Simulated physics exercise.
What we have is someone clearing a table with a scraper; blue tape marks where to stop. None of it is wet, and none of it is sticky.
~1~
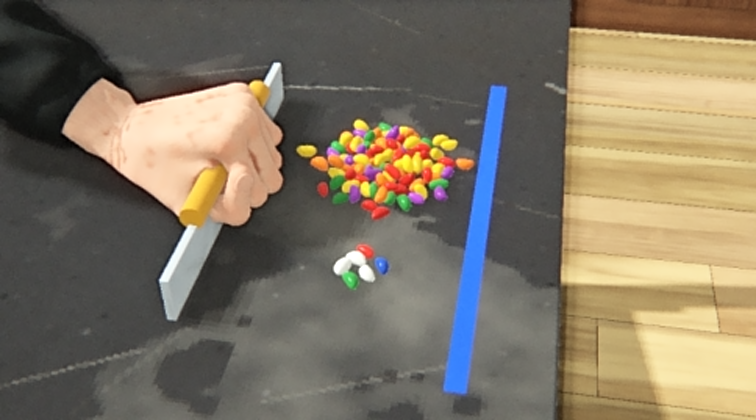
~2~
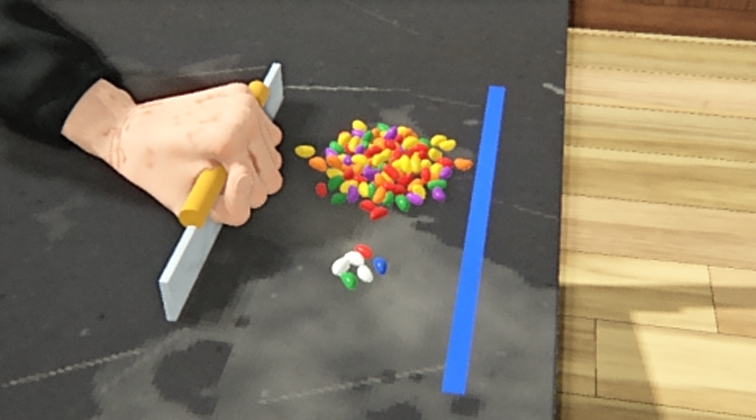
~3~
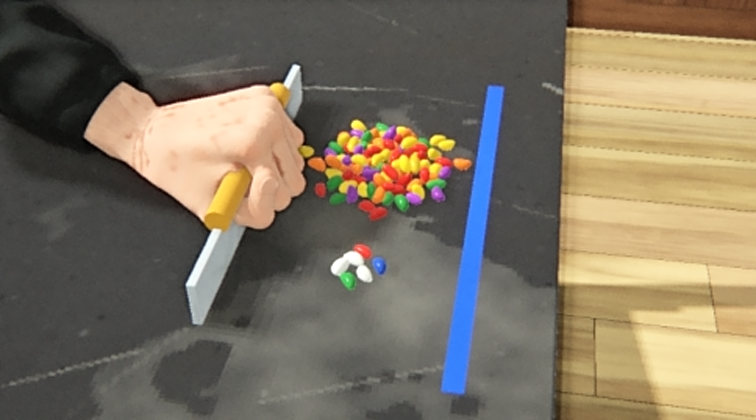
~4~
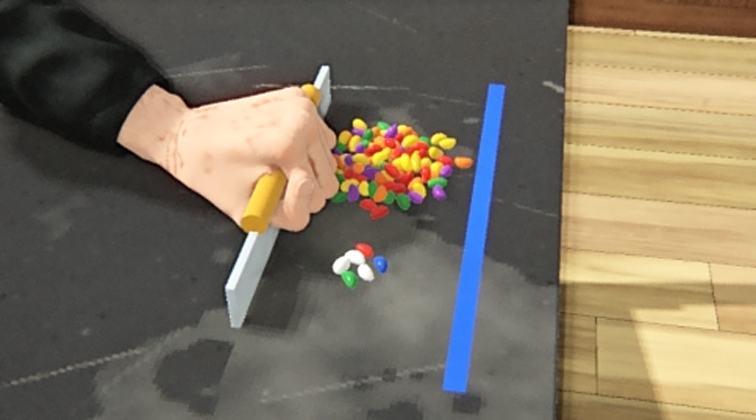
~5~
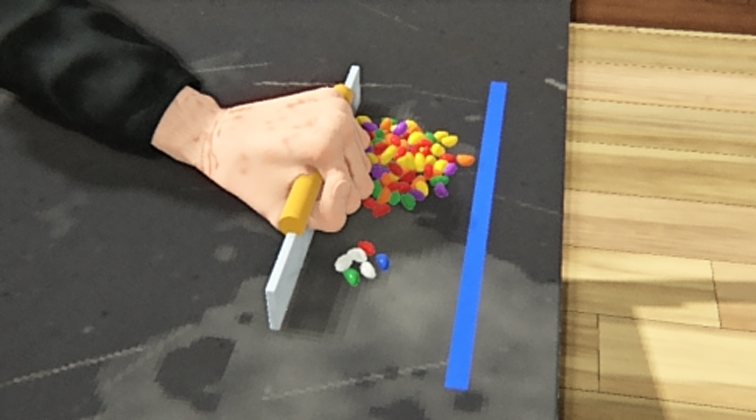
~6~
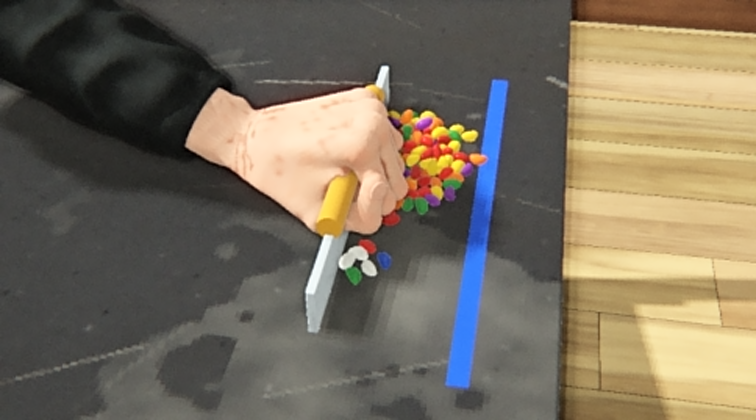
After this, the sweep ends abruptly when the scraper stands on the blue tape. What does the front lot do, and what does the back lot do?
The front lot? It does not fall. The back lot? It does not all stay up.
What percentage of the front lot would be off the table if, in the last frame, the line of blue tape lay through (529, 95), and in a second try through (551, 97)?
First try roughly 0 %, second try roughly 100 %.
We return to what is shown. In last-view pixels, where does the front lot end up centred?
Around (496, 275).
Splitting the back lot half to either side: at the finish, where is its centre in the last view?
I reckon it's close to (529, 171).
Then, 0.41 s past the last view, scraper still moving, near (427, 169); front lot all on the table, its front near (441, 262); back lot all on the table, its front near (538, 163).
Then, 0.85 s past the last view, scraper stopped at the blue tape; front lot all on the table, its front near (509, 275); back lot a small part over the edge.
Then, 1.13 s past the last view, scraper stopped at the blue tape; front lot all on the table, its front near (509, 275); back lot about a quarter over the edge.
Finally, scraper stopped at the blue tape; front lot all on the table, its front near (509, 275); back lot about a quarter over the edge.
